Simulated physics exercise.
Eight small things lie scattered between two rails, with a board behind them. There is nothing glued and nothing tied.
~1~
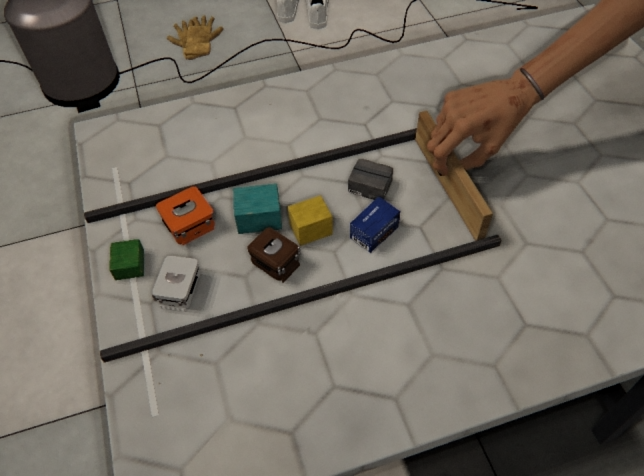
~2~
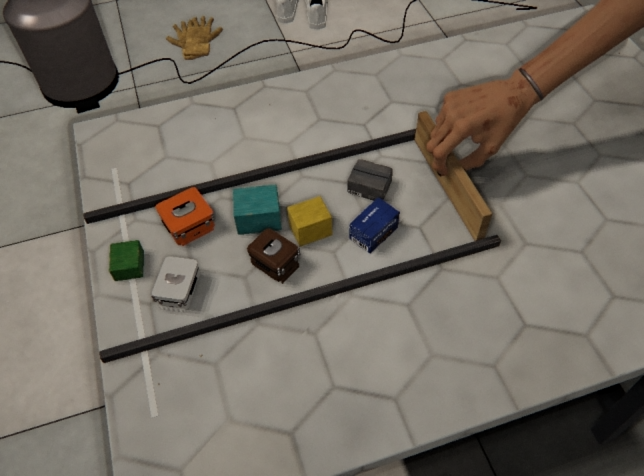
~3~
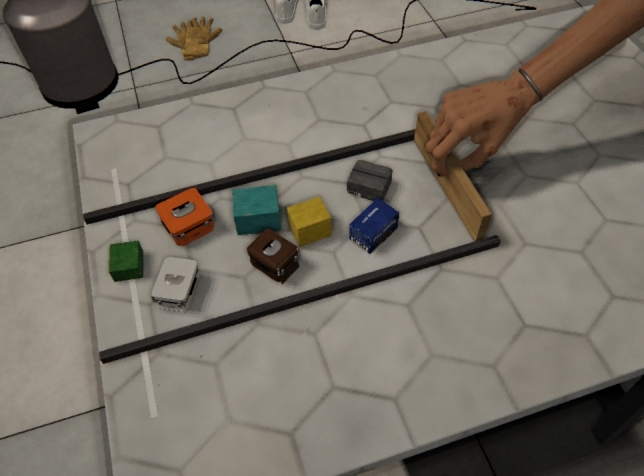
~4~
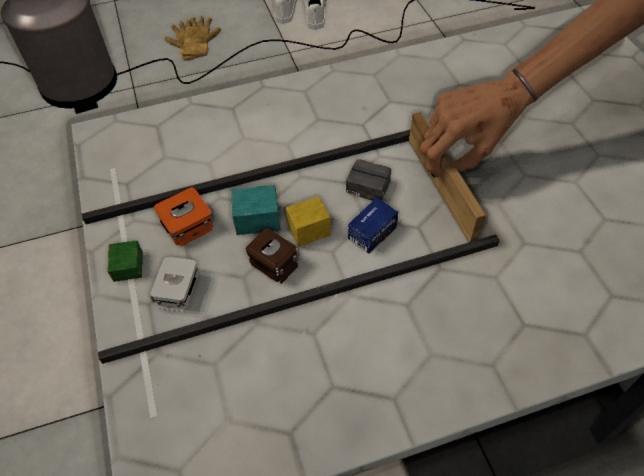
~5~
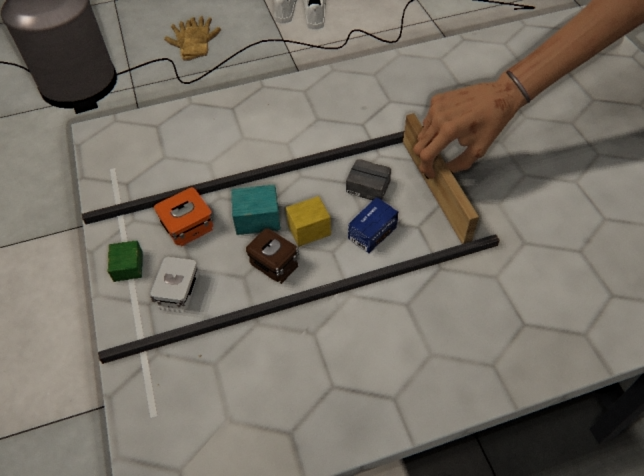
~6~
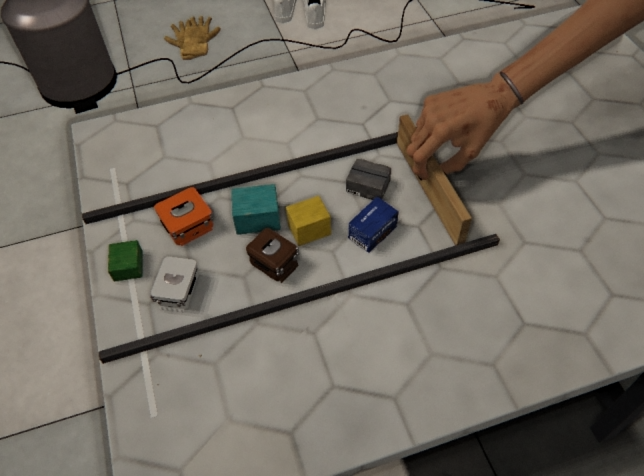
On a hexagon-patterned tabletop, eight small blocks and cases in different colours lie scattered between two dark rails, with a hand gripping a wooden board at the right end. The board stays nearly still at first, then the hand slides it slightly left, while the small objects remain in place.
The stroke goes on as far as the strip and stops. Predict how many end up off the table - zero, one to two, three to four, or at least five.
The count that falls off is at least five.
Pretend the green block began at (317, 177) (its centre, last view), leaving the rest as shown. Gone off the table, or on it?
Observed: The green block stays in place.
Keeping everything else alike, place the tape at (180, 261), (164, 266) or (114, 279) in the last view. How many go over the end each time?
In order: 3, 3 and 5.
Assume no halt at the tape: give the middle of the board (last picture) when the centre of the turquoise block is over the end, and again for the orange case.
When the turquoise block crosses, the middle is near (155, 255); when the orange case crosses, near (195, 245).
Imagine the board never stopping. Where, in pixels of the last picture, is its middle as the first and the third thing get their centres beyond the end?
The middle is near (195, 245) first and near (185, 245) after.
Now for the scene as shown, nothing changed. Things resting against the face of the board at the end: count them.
Tally at the end: 3.
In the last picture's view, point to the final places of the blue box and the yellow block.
About (107, 301), and the other about (108, 273).
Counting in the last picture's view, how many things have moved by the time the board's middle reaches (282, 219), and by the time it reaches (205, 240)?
At the first point the count is 6, at the second it's 8.
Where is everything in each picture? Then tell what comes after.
The first frame shows green block (127, 260); white case (178, 284); orange case (187, 216); board (451, 174); tape (132, 274).
The second frame shows white case (178, 284); yellow block (310, 221).
The third frame shows orange case (186, 218); turquoise block (257, 210).
The fourth frame shows green block (125, 261); grey box (369, 180).
The fifth frame shows white case (176, 285); board (438, 176).
The sixth frame shows green block (126, 261); white case (177, 284); orange case (185, 217); board (431, 178); tape (130, 275).
Early on, none off yet; green block at rest near (126, 261); white case at rest near (177, 284); orange case at rest near (185, 217).
A while later, none off yet; green block at rest near (126, 261); white case moving near (171, 287); orange case travelled about its own width near (150, 219).
Further along, none off yet; green block travelled about its own width near (79, 277); white case travelled well along near (91, 315); orange case leaning a little near (75, 235).
Finally, the number that fall off is five or more; lost, brown case, turquoise block, orange case, white case and green block.
